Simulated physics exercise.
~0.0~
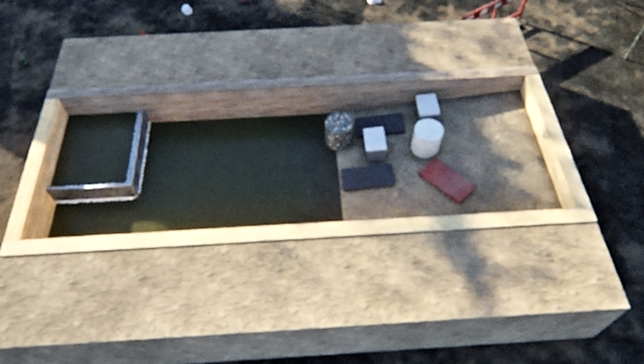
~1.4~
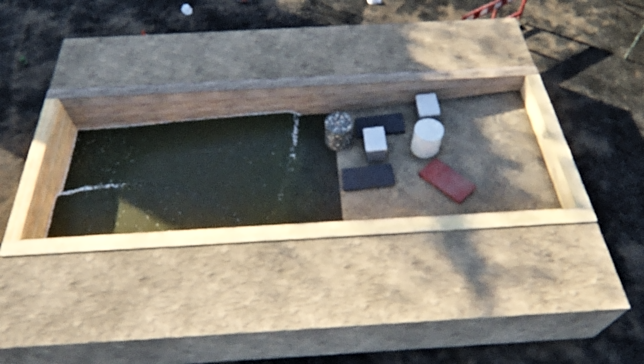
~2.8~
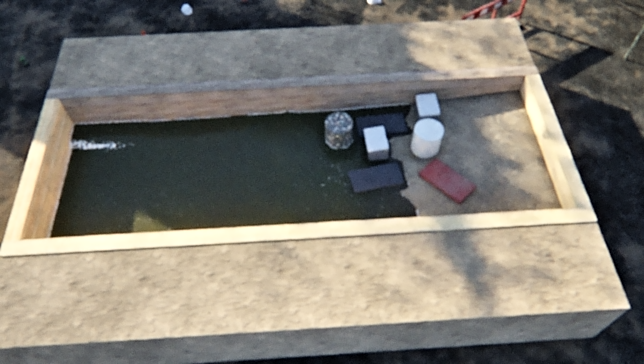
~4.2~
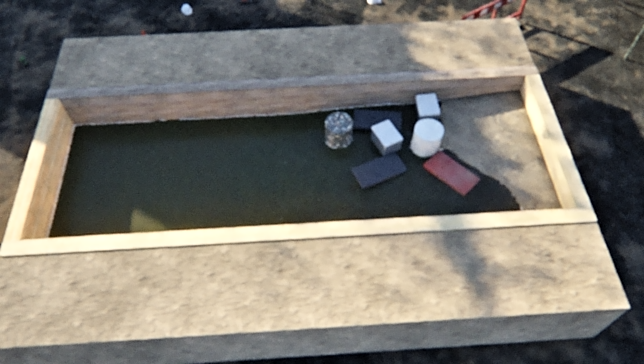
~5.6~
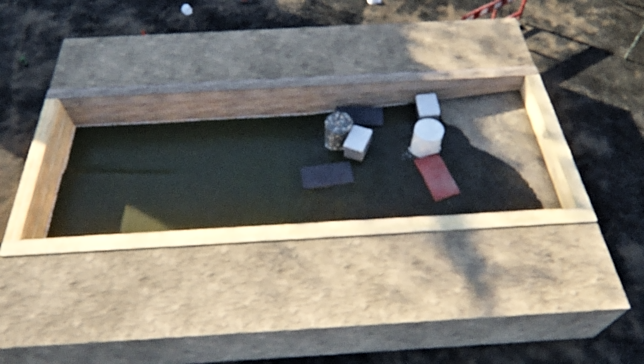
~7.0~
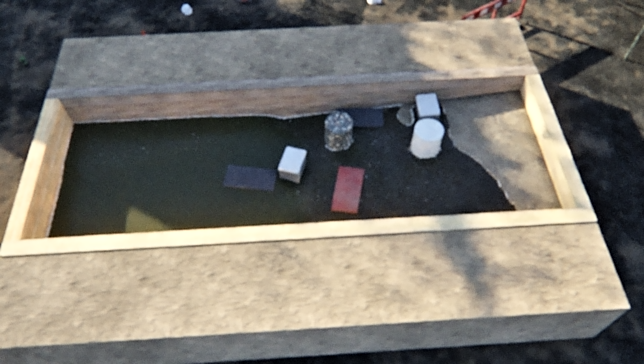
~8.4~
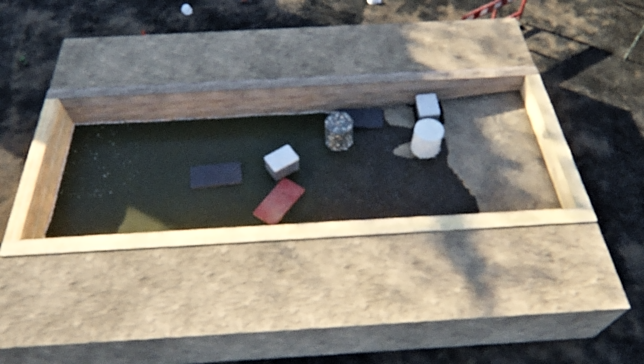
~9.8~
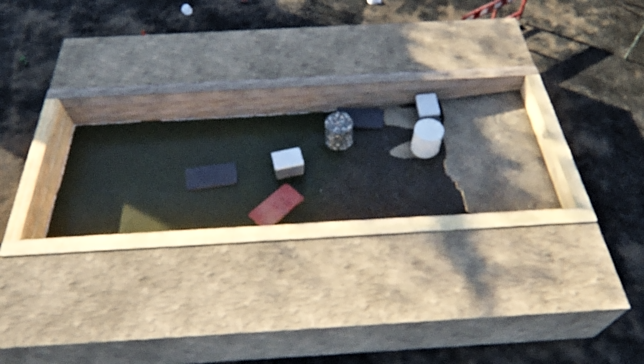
At first, murky water lies in the left part of a wooden-edged trough, with a raised block of it penned at the far left, while a red slab, two dark slabs and a white block rest near pale and speckled cylinders. The penned water drops, and a low surge runs right, wetting the sand and reaching past the red slab. The nearer dark slab and the white block shift slightly, then drift left with the backflow. The red slab follows, turning as it goes. Finally, these three float left of the speckled cylinder, barely moving, while the farther dark slab stays behind it.
